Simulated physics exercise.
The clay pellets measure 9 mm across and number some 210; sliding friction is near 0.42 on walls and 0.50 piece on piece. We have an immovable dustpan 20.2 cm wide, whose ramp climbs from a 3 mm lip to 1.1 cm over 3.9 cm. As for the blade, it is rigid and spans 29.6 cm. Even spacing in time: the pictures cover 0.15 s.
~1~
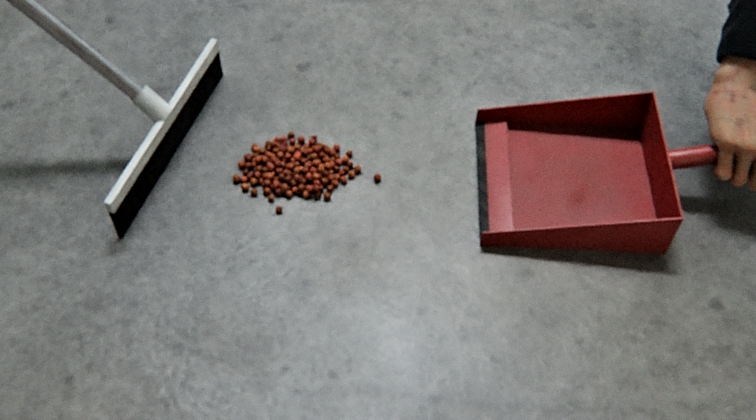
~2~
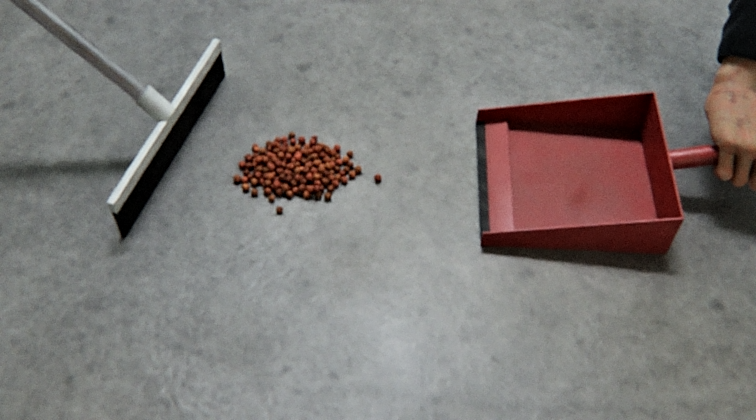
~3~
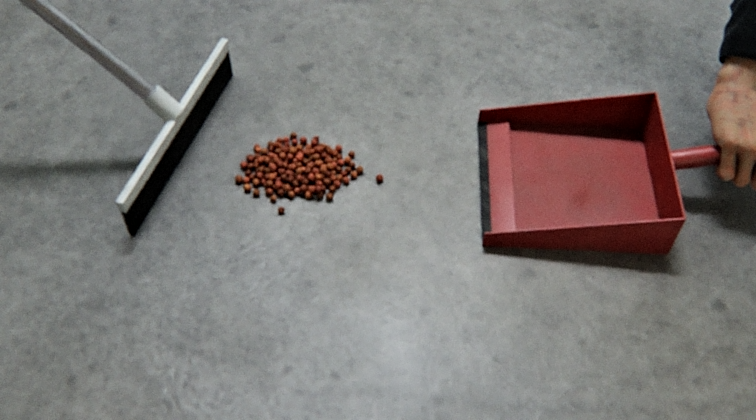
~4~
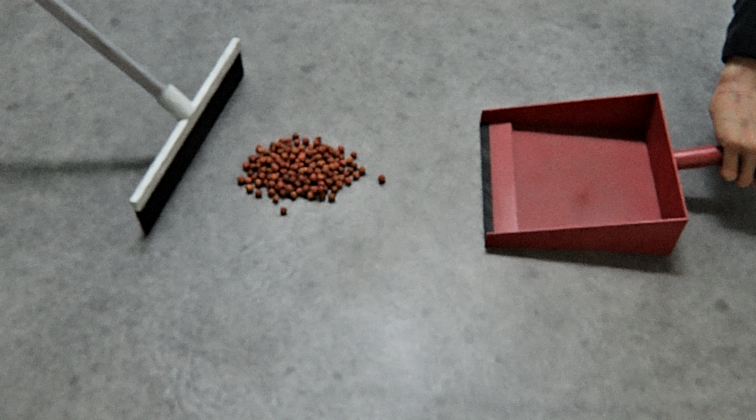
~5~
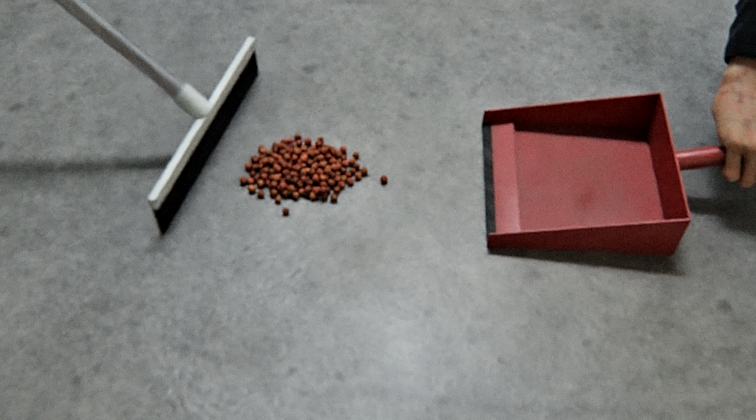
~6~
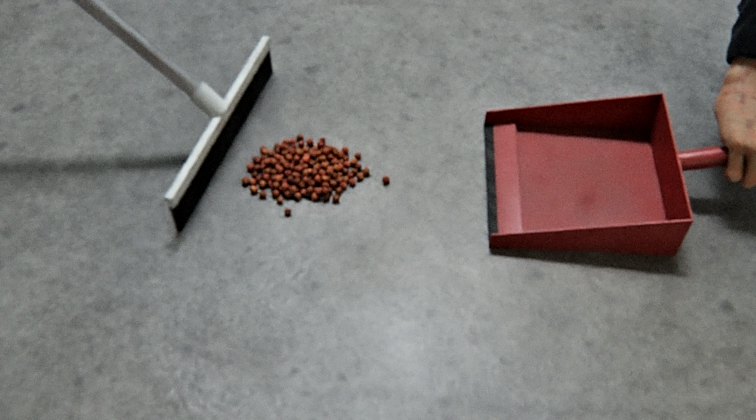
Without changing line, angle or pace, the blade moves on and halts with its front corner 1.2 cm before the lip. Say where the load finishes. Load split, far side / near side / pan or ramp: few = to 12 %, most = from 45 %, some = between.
Split - far side: Few, near side: Few, pan: Few.
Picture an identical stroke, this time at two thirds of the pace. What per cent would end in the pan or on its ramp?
About 0 per cent.
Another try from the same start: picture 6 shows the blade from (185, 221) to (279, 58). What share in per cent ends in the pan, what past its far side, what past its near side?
You'd see pan at 15, far at 0 and near at 20.
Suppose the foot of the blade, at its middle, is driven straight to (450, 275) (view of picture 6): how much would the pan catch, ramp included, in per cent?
Some 15 per cent.
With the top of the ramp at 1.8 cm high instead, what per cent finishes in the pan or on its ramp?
About 0 %.
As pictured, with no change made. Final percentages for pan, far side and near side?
Result in %: Far side 10, near side 5, pan 0.
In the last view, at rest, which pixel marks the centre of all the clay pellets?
(456, 176).
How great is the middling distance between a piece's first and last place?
I'd say near 20 cm.
Then, 0.27 s after the last picture, middle of the blade 19 cm from the lip; 0 % over the lip, far side 0 %, near side 0 %.
Then, 0.44 s after the last picture, middle of the blade 10 cm from the lip; 0 % over the lip, far side 5 %, near side 5 %.
Then, 0.73 s after the last picture, middle of the blade 5 cm from the lip; 0 % over the lip, far side 10 %, near side 5 %.
In the end, far side 10 %, near side 5 %, pan 0 %, in front of the lip or behind the blade 90 %.
